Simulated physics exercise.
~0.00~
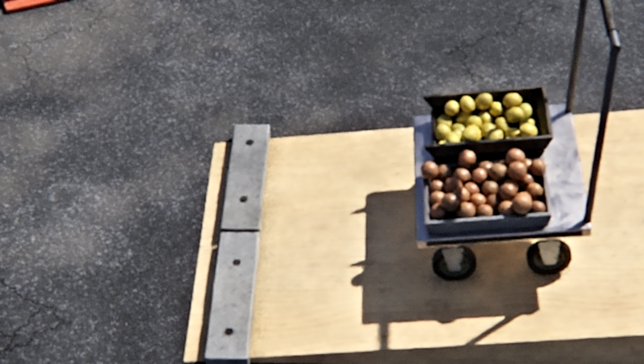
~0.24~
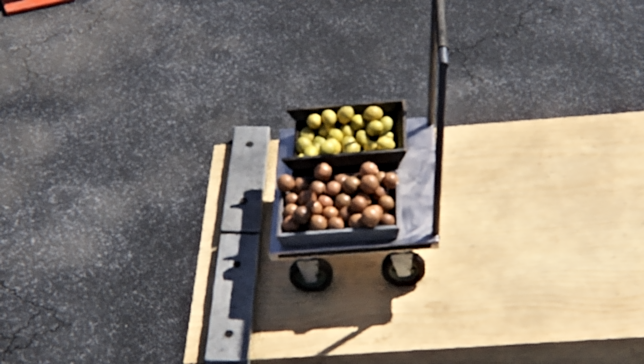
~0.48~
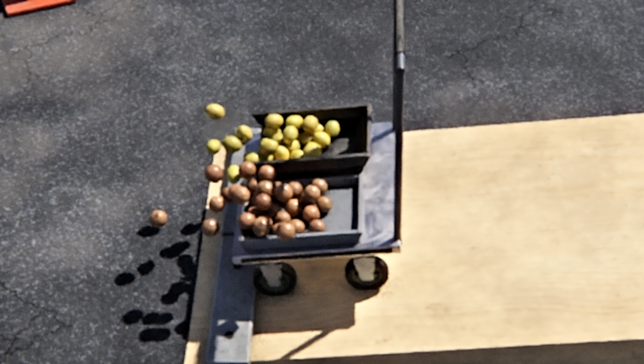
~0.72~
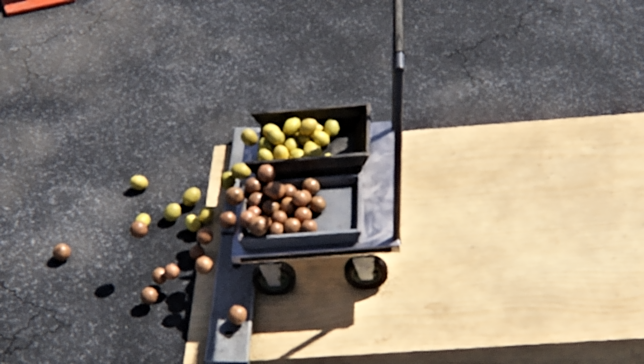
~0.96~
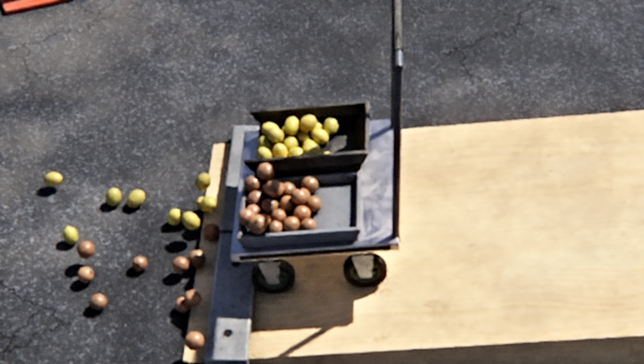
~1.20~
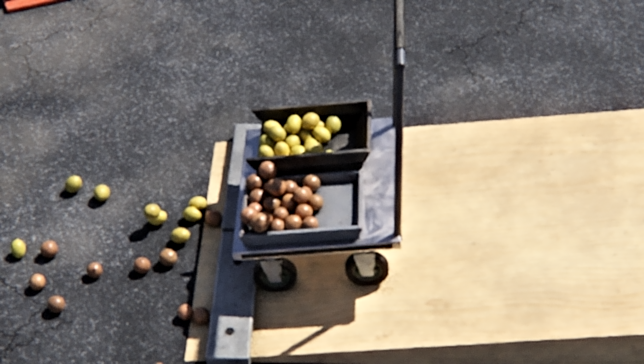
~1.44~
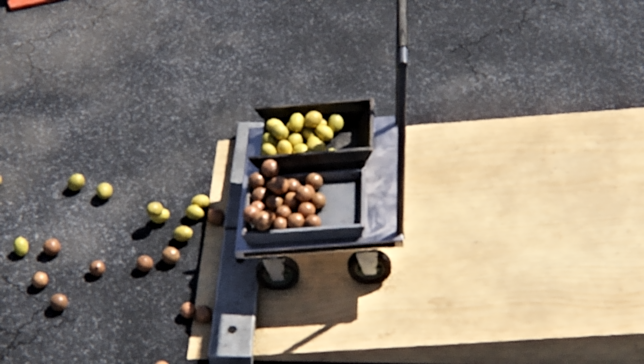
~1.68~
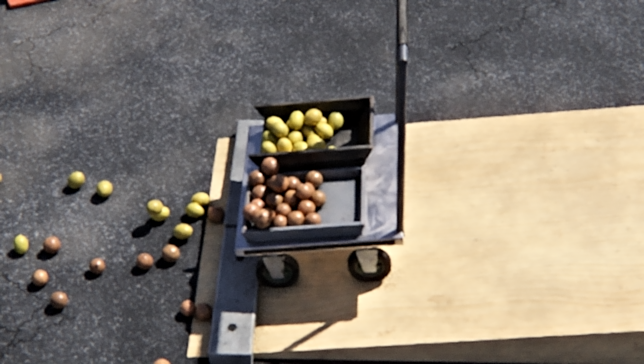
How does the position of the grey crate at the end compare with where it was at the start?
At the end the grey crate is well to the left of where it started, close to the low step near the left end of the wooden ramp.
